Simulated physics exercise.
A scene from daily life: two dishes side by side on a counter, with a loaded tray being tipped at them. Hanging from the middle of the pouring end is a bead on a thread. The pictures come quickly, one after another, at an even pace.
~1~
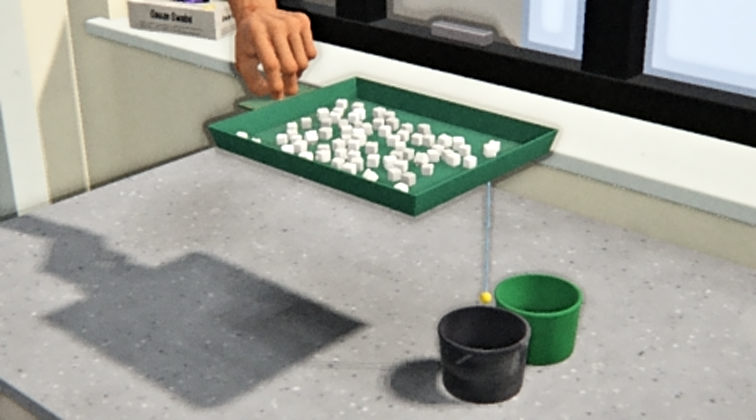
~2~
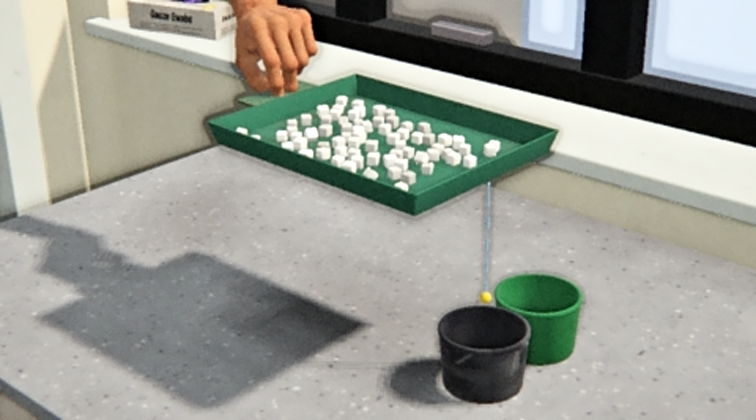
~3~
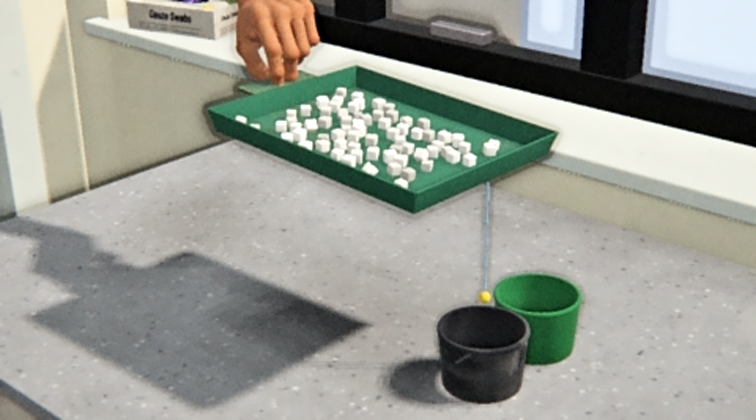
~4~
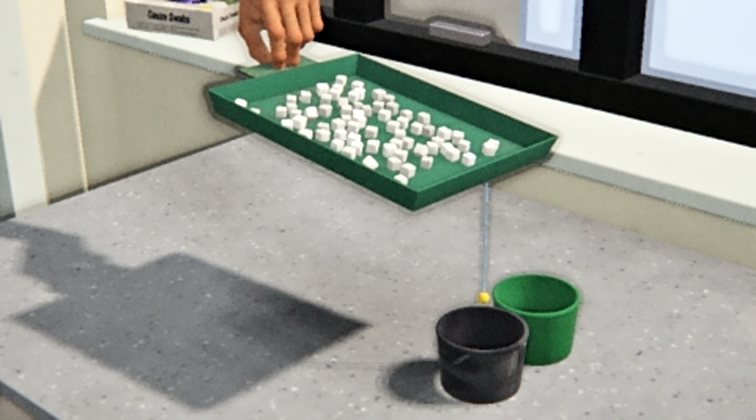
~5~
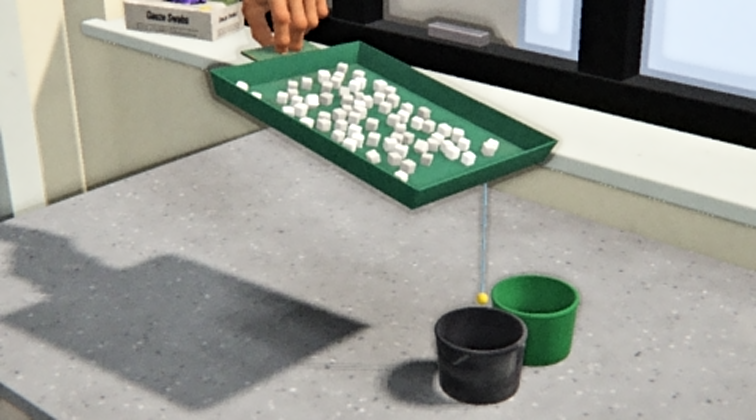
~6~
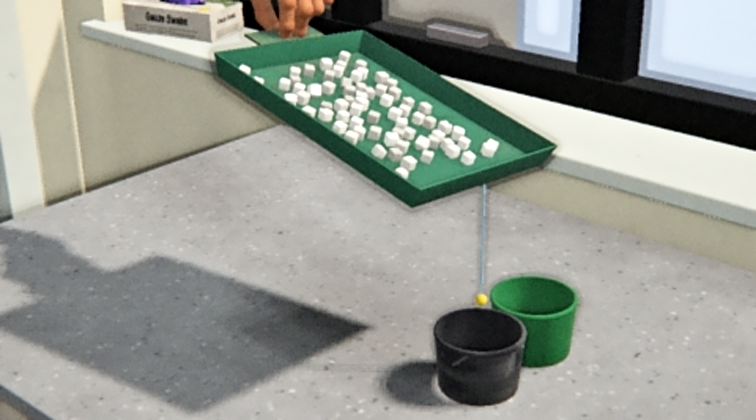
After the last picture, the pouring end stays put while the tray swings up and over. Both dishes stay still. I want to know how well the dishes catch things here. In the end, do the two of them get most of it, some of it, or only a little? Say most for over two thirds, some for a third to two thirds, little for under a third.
They get some of it.
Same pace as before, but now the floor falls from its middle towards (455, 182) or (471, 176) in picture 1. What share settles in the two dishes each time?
Around 10 percent for the first aim and around 20 percent for the second.
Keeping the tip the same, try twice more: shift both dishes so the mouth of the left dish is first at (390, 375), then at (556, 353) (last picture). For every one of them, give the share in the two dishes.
In order, 0 % and 10 %.
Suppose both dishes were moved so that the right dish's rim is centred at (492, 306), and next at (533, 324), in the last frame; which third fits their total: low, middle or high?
Spot one, below one third; spot two, less than a third.
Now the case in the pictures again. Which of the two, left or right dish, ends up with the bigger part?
That turns out to be the right.
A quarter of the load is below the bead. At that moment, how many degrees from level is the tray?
110° or so.
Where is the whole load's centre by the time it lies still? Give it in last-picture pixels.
The centre comes to rest near (549, 341).
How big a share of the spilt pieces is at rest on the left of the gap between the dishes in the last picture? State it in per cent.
Around 0 percent of the pieces.
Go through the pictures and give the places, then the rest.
In the first picture, corners of the pouring end at (415, 191) and (549, 130), level; middle of the load at (359, 139), sugar cubes; left dish at (519, 365); right dish at (572, 329); bead on its thread at (485, 298).
In the second picture, corners of the pouring end at (415, 191) and (550, 130), level; middle of the load at (359, 137).
In the third picture, corners of the pouring end at (416, 189) and (550, 132), tipped barely, lowest at the right corner; middle of the load at (359, 131).
In the fourth picture, corners of the pouring end at (416, 187) and (550, 135), tipped a little, lowest at the right corner; middle of the load at (359, 121).
In the fifth picture, corners of the pouring end at (418, 185) and (550, 139), tipped a little, lowest at the right corner; middle of the load at (359, 112).
In the sixth picture, corners of the pouring end at (419, 184) and (549, 143), tipped clearly, lowest at the right corner; middle of the load at (361, 104); left dish at (515, 367); right dish at (568, 331).
Soon, tray tipped steeply; nearly all on the tray; a small part in the air.
A while on, tray tipped past a quarter turn; most on the tray; a small part in the right dish; a small part outside both; a small part in the air.
Towards the end, tray tipped past a quarter turn; about half in the right dish; about half outside both.
Finally, tray tipped past a quarter turn; none in the left dish; about half in the right dish; about half outside both.
